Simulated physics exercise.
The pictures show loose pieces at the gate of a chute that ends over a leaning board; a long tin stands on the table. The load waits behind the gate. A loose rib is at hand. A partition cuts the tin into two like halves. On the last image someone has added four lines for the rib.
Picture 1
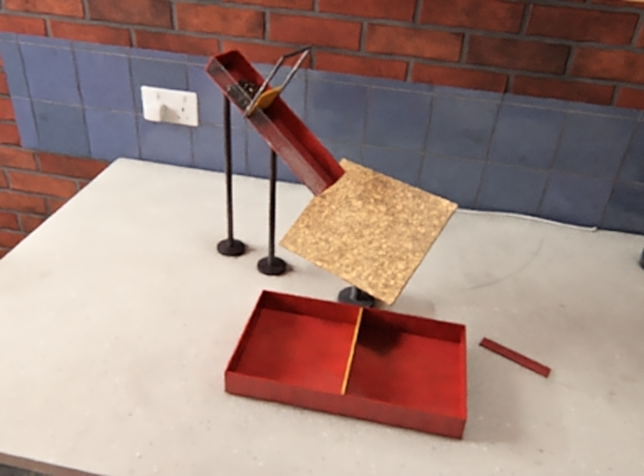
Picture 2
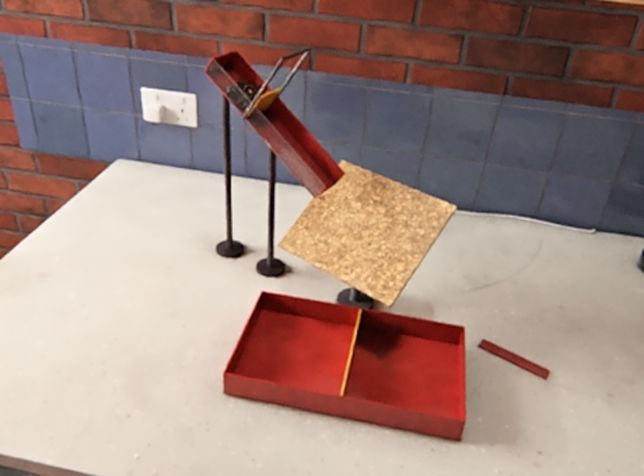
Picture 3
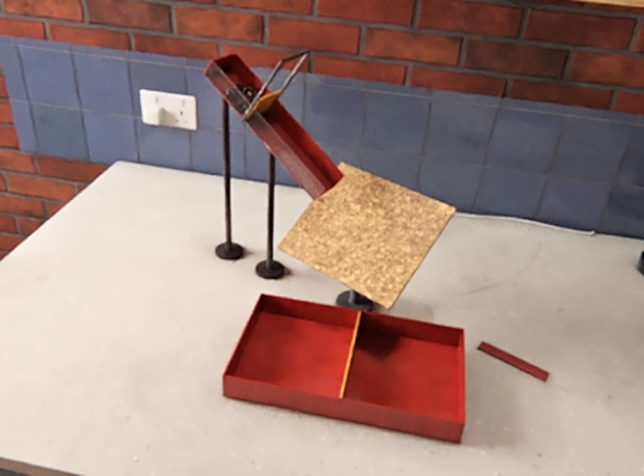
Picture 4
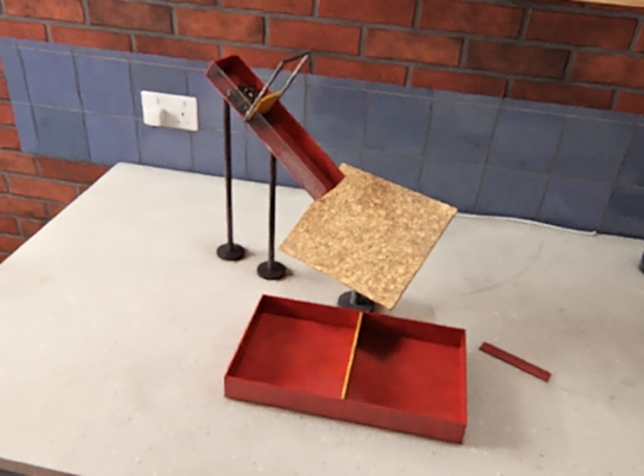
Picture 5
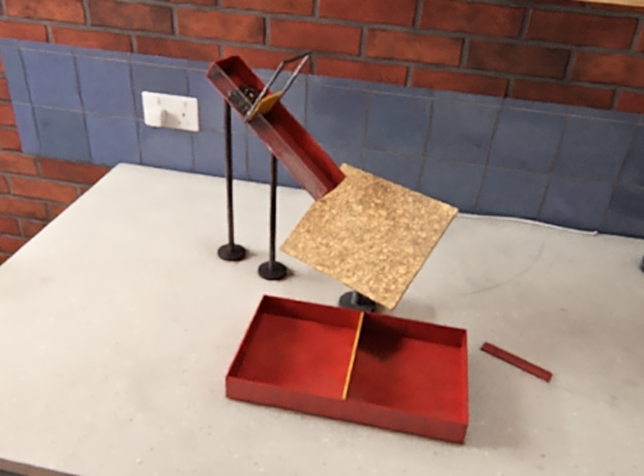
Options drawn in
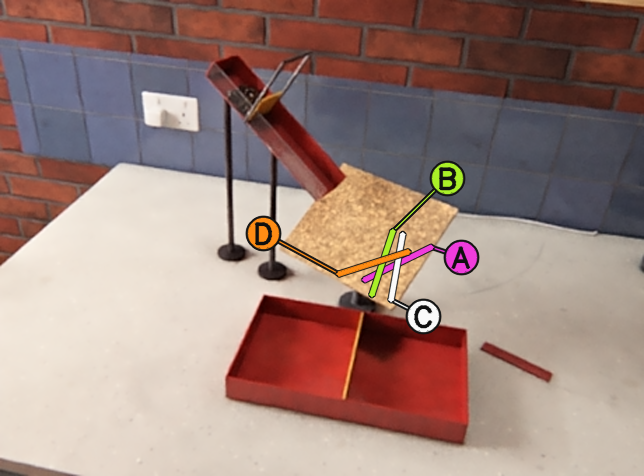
On a pale tabletop against a blue-tiled and brick wall, a red chute on thin dark stands slopes down to the right, with small dark pieces behind its gate, above a tilted speckled board. A divided red tin and a loose red strip lie in front, and nothing visibly moves throughout.
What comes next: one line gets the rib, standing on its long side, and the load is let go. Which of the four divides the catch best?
C.
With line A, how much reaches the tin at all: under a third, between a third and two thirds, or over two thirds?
Over two thirds.
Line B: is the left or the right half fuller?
The left half.
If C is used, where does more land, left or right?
More lands on the right.
On the marked copy, line A from (431, 247) to (364, 279); line B from (392, 231) to (371, 294); line C from (402, 234) to (391, 299); line D from (408, 251) to (338, 273).
For line A, of what is caught, nearly all in the left half, a small part in the right.
For line B, of what is caught, nearly all in the left half, a small part in the right.
For line C, of what is caught, about a third in the left half, about two thirds in the right.
For line D, of what is caught, nearly all in the left half, a stray few in the right.
